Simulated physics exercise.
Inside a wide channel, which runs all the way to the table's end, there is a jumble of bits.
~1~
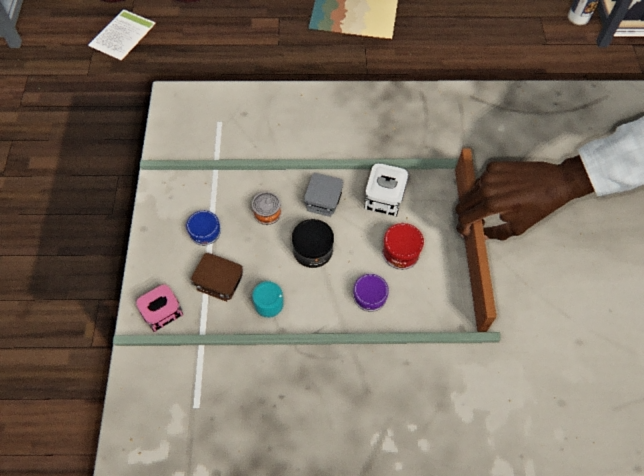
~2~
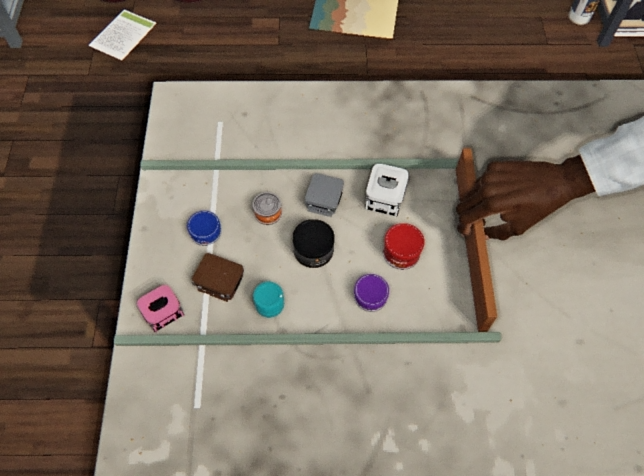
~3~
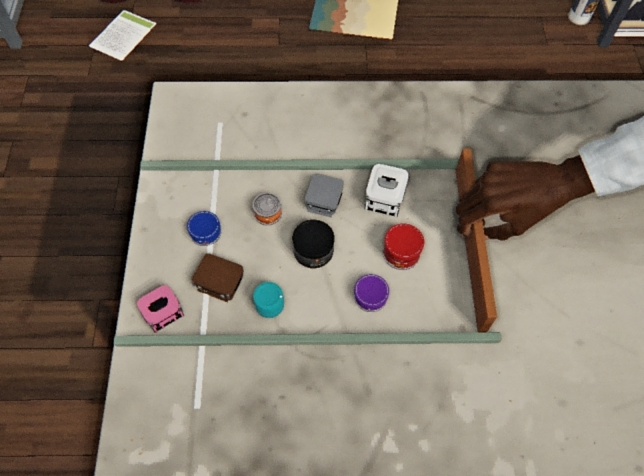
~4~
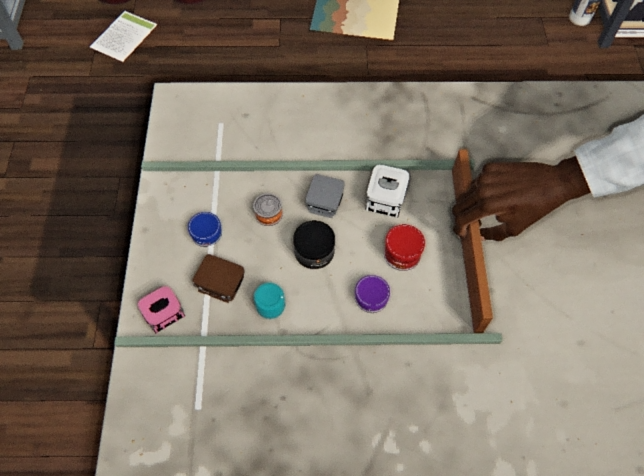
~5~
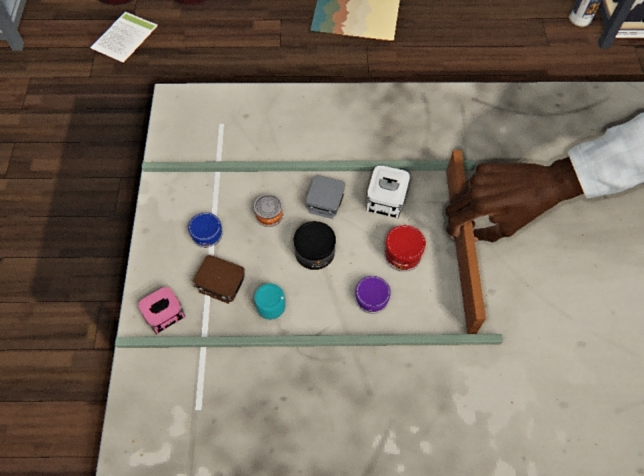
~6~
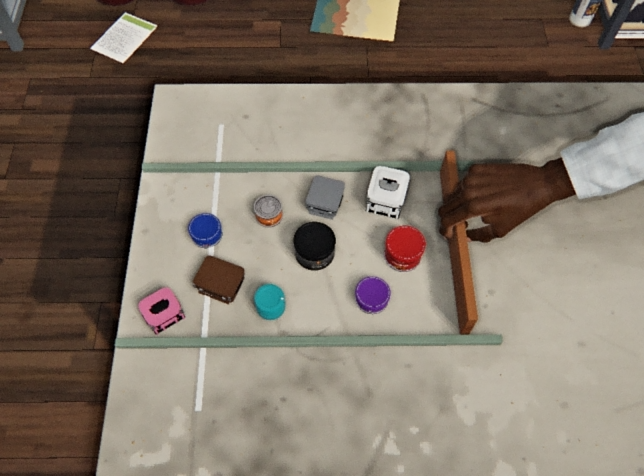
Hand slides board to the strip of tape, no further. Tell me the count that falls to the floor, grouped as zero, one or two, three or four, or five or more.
The count is one or two.
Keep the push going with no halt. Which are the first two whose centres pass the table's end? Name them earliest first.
The order is the blue pot, then the orange pot.
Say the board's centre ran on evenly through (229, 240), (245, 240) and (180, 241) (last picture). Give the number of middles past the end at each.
Past-the-end tally - position 1: 0, position 2: 0, position 3: 4.
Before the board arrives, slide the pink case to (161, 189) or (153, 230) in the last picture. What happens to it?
Order of tries: Off, off.
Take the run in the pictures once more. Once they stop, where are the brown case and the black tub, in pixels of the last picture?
The first sits around (158, 275), while the other sits around (155, 235).
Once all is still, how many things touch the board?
4 in contact.
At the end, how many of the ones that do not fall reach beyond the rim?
Counting them gives 0.
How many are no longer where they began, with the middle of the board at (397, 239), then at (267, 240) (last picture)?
At that stage 2; at the next, 9.
Soon after, none off yet; pink case at rest near (162, 311); blue pot at rest near (206, 231); brown case at rest near (220, 280).
After that, none off yet; pink case at rest near (162, 311); blue pot displaced a little near (193, 233); brown case moving near (215, 280).
In the end, the number that fall off is one or two; gone, orange pot and blue pot.
